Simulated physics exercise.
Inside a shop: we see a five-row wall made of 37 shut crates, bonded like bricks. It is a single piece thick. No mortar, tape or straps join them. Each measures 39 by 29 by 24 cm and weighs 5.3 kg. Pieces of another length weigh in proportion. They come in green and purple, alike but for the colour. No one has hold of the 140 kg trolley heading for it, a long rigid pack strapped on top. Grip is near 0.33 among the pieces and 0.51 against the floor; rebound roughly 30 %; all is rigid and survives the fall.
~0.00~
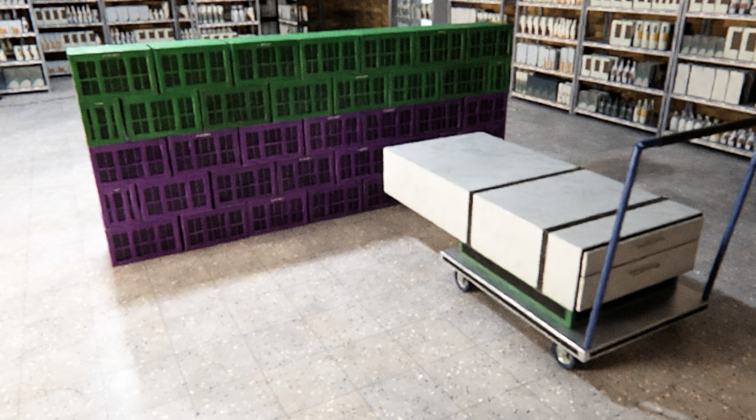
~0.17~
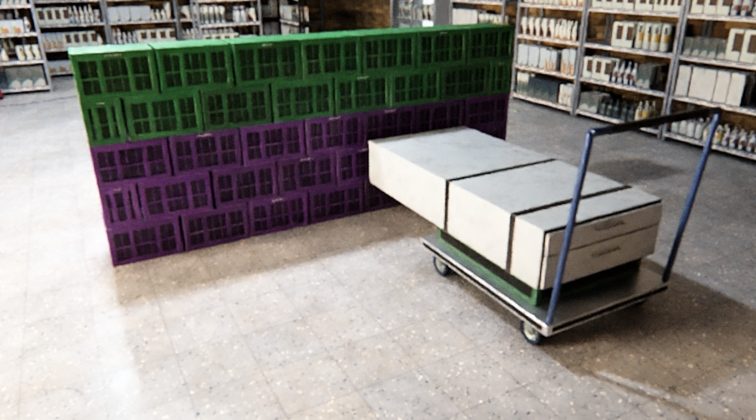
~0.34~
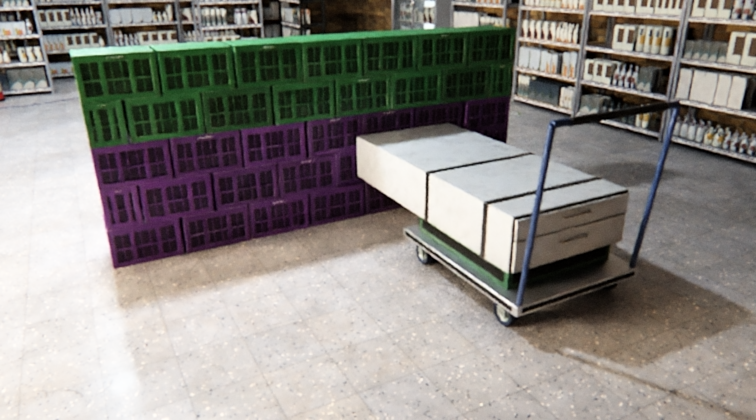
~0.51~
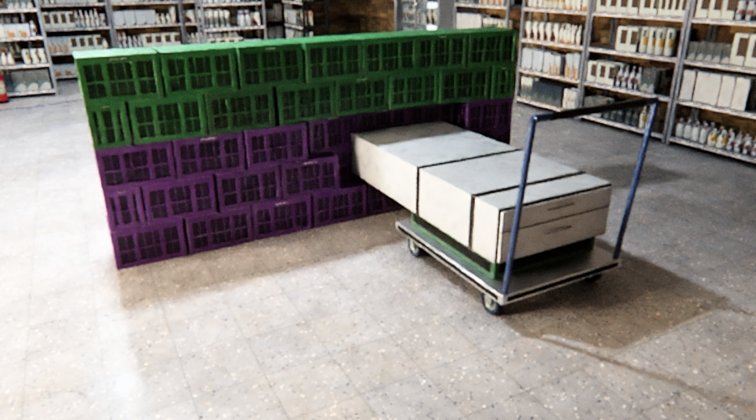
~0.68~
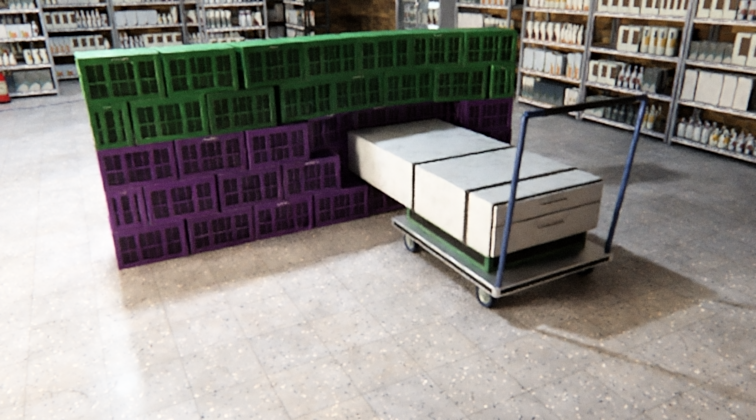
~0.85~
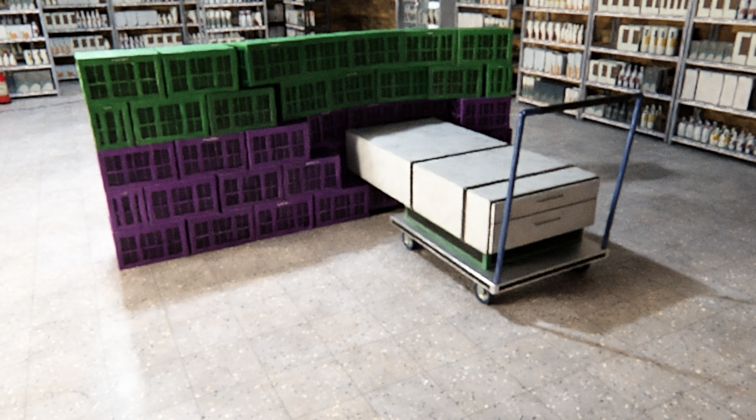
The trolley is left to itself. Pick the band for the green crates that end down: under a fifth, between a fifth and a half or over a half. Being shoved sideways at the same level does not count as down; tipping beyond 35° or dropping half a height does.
Over a half of them.
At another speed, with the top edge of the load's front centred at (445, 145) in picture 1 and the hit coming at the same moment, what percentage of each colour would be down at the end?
In that case purple 30, green 70 per cent.
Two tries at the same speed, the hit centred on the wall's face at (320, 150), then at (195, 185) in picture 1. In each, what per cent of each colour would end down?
Purple 30 then 30, green 70 then 50 per cent.
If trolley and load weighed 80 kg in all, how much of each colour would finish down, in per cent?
In that case purple 0, green 0 per cent.
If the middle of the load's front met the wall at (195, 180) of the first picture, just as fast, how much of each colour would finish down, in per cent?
In that case purple 30, green 50 per cent.
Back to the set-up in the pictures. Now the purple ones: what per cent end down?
By colour: Purple 30 per cent.
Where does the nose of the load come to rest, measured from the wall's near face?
About 30 cm past it.
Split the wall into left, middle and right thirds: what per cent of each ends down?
In per cent: Left 0, middle 60, right 80.
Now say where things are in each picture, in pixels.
In the first picture (pixels give the middle of a visible side), load (389, 164) 37 cm short of the wall; top green crate (441, 48); top purple crate (486, 111); none has stirred.
Load (373, 156) 17 cm short of the wall; top green crate (443, 48), in the second picture.
Load (361, 150) 26 mm into the wall's line; top green crate (444, 51); movement in 5 of them, in the third picture.
Load (355, 147) 15 cm into the wall's line; top green crate (442, 52) 38 mm from its place; movement in 13 of them, in the fourth picture.
Load (351, 145) 23 cm into the wall's line; top green crate (438, 51) 11 cm from its place; movement in 15 of them, in the fifth picture.
Load (349, 144) 26 cm into the wall's line; top green crate (430, 48) 20 cm from its place; top purple crate (486, 114) 33 mm from its place; movement in 18 of them, in the sixth picture.
After 1.12 s, load 28 cm past the wall's line, stopped; none of the 15 green crates down (0 of 37 in all colours); top green crate 9° from how it stood; top purple crate 9° from how it stood.
After 1.38 s, load 29 cm past the wall's line, stopped; 7 of the 15 green crates down (12 of 37 in all colours); top green crate 29° from how it stood, 15 cm lower; top purple crate 29° from how it stood.
After 1.70 s, load 29 cm past the wall's line, stopped; 10 of the 15 green crates down (17 of 37 in all colours); top green crate 74° from how it stood, 77 cm lower; top purple crate 63° from how it stood, 26 cm lower.
After 2.10 s, load 29 cm past the wall's line, stopped; 10 of the 15 green crates down (17 of 37 in all colours); top green crate upside down; top purple crate upside down.
In the end (3.3 s), load 29 cm past the wall's line, stopped; 10 of the 15 green crates down (17 of 37 in all colours); top green crate upside down; top purple crate upside down. That is 67 per cent. From the last view, middles, top green crate near (361, 118), top purple crate near (446, 139).
